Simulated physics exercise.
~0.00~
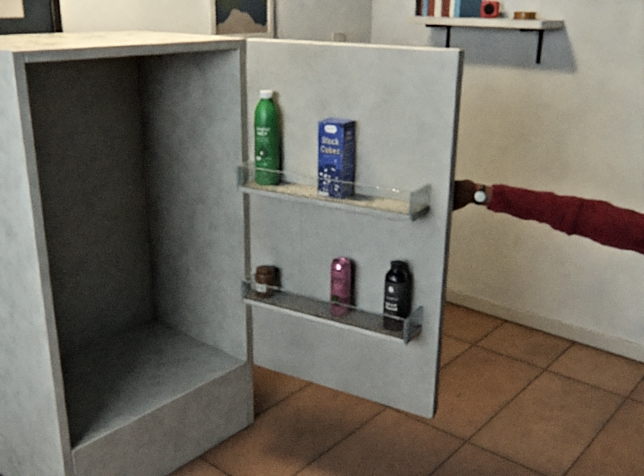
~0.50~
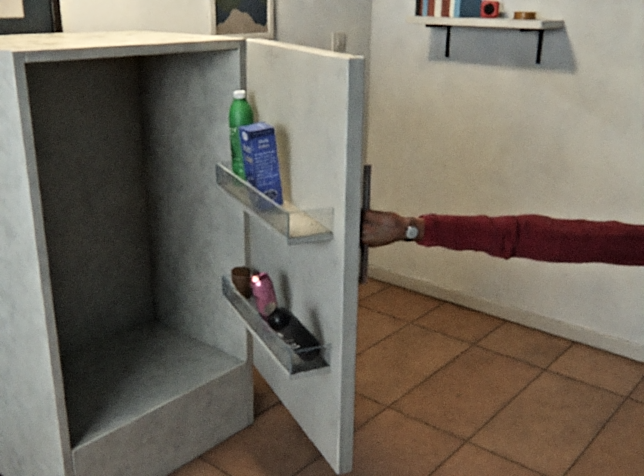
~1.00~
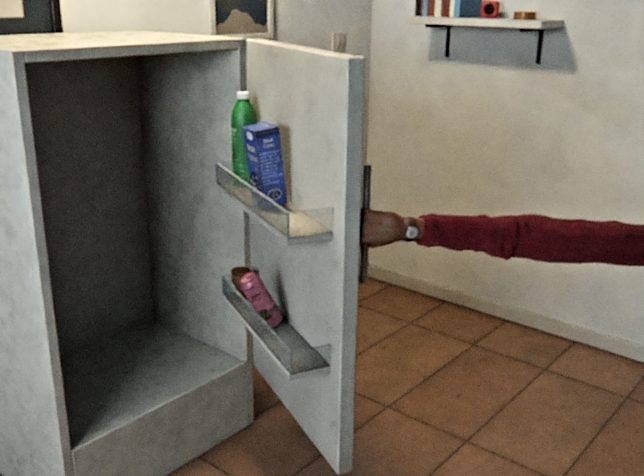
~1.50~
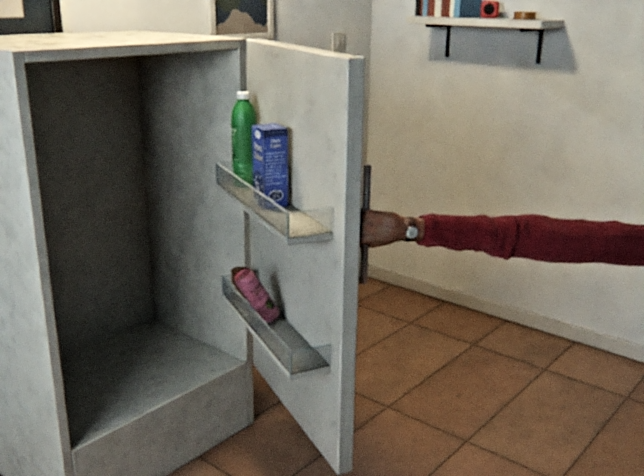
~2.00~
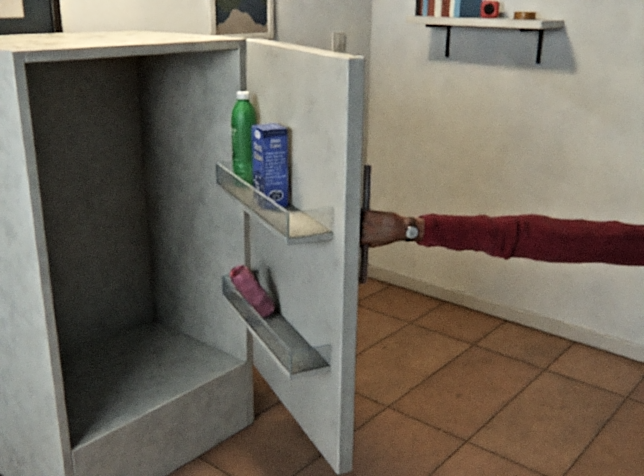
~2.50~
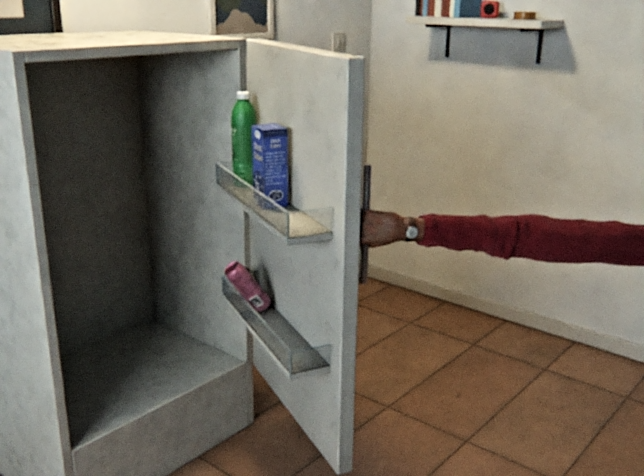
In a fridge door's racks, a black bottle disappears and a pink can topples as a hand swings the door.
